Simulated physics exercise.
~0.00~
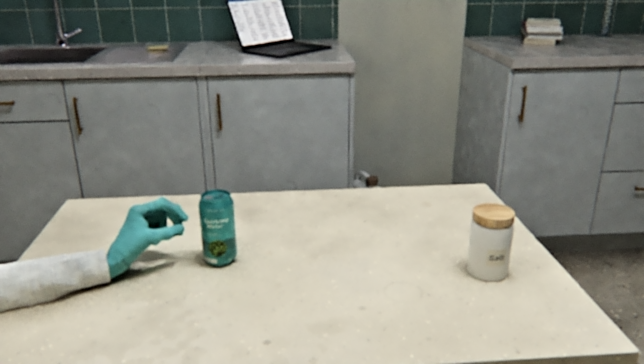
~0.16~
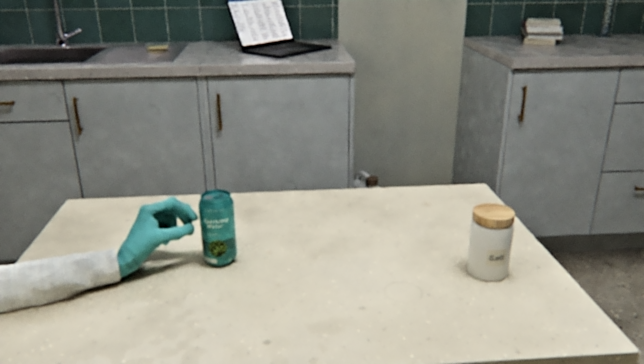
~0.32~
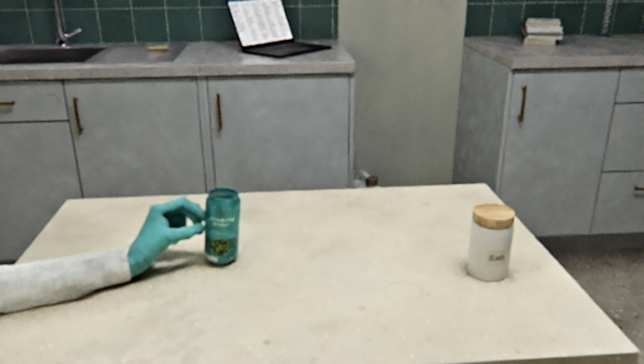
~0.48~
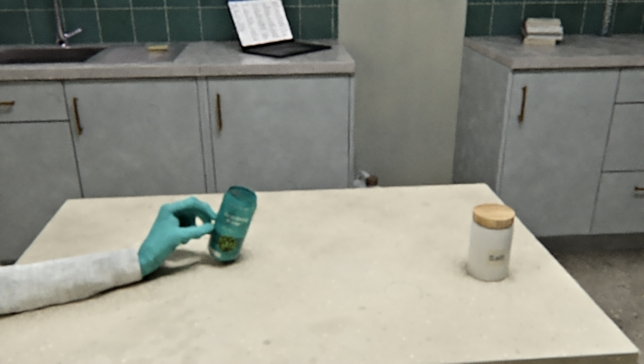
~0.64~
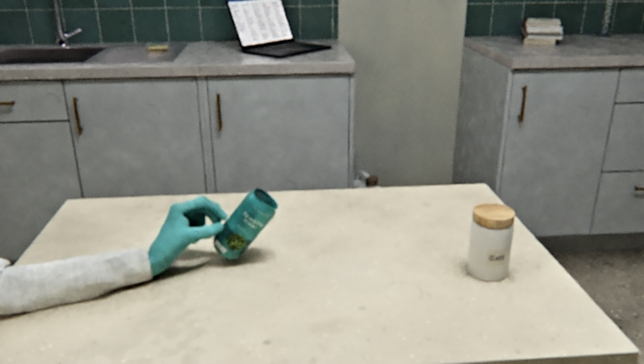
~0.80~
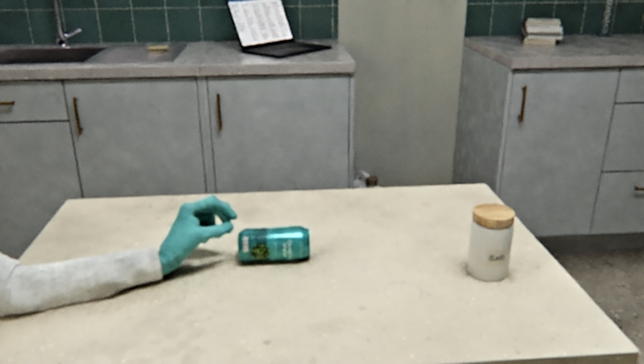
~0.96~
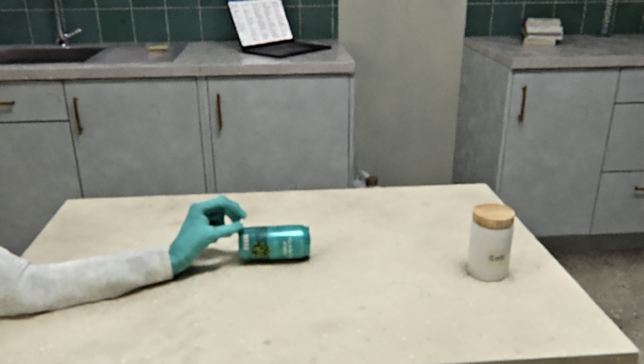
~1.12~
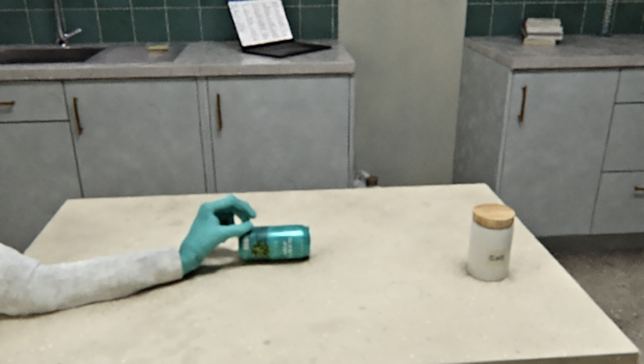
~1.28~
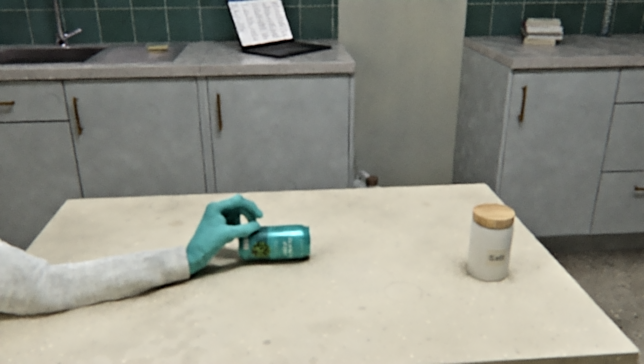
A gloved hand pushes a turquoise can onto its side while a white jar stays upright.
